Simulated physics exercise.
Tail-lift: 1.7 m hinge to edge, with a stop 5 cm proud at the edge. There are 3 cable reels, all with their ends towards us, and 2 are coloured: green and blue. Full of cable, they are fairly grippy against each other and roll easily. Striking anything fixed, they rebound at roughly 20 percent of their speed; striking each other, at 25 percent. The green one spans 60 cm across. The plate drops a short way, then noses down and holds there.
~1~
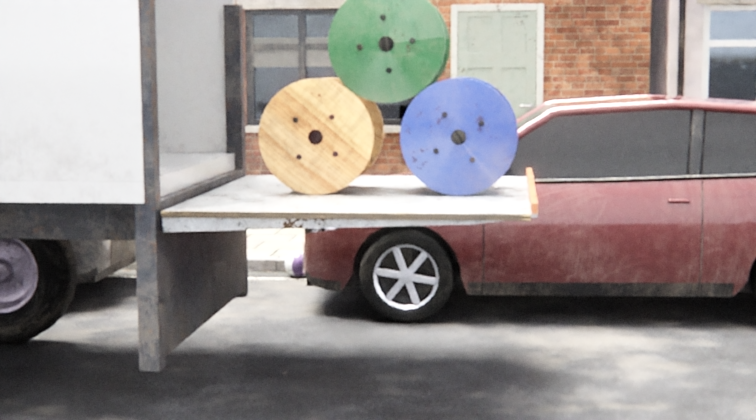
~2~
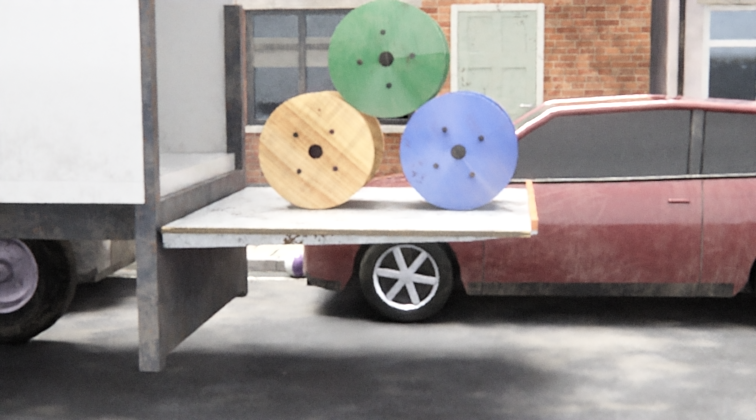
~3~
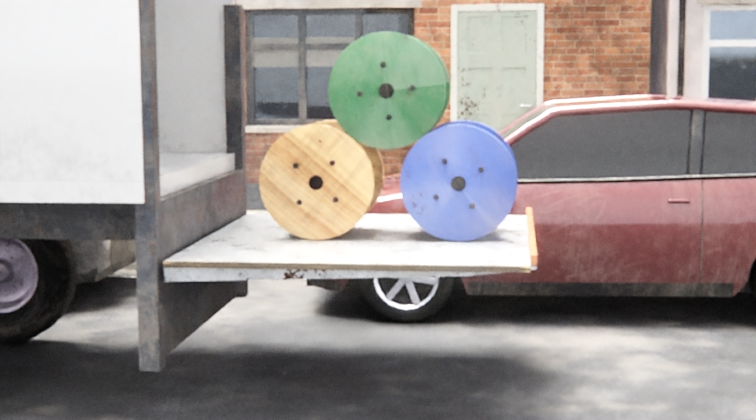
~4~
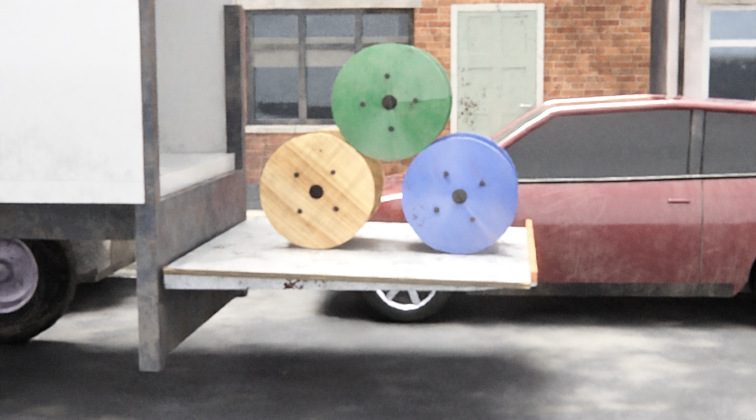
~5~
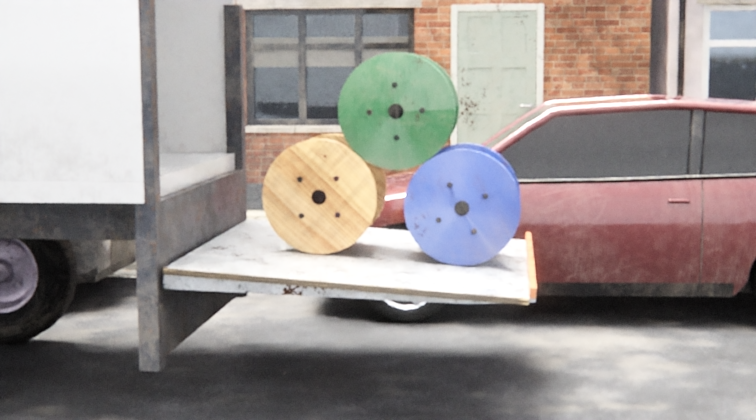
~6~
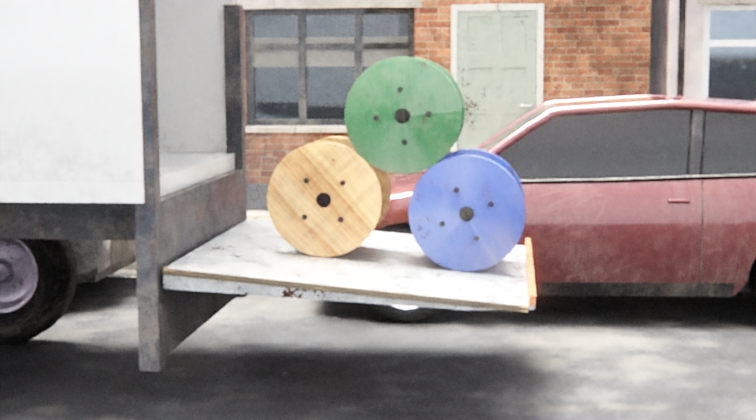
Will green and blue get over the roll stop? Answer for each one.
Green stays behind the stop, blue stays behind the stop.
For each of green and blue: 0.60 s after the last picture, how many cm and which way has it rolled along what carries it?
Both moved right - green by 20 centimetres, blue by 20 centimetres.
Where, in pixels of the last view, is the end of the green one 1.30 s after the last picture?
At about (431, 119).
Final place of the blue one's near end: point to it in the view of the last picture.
In the last picture it sits near (500, 218).
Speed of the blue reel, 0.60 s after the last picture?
Estimate: Some 0.3 m/s.
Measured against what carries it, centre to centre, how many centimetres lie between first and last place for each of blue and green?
The blue one shifts some 20 and the green one roughly 20.
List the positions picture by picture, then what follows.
In the first picture, green at (386, 44), blue at (458, 138); plate level; stop at (534, 208); 2 of the 3 make up the bottom layer on the plate.
In the second picture, green at (386, 59), blue at (458, 152); plate level.
In the third picture, green at (386, 91), blue at (458, 184); plate level.
In the fourth picture, green at (389, 103), blue at (459, 197); plate tilted 1°; stop at (534, 277).
In the fifth picture, green at (395, 112), blue at (462, 209); plate tilted 4°.
In the sixth picture, green at (402, 116), blue at (466, 215); plate tilted 5°; stop at (532, 301).
Then, 0.6 s after the last picture, green is up on others, 55 cm from the stop, rolling right; blue is on the plate, 15 cm from the stop, rolling right; 0 gone from the plate.
Then, 1.3 s after the last picture, no change for green, blue; 0 gone from the plate.
Then, 2.2 s after the last picture, no change for green, blue; 0 gone from the plate.
At rest (3.1 s after the last picture), green is up on others, 55 cm from the stop; blue is on the plate, 15 cm from the stop; 0 gone from the plate.
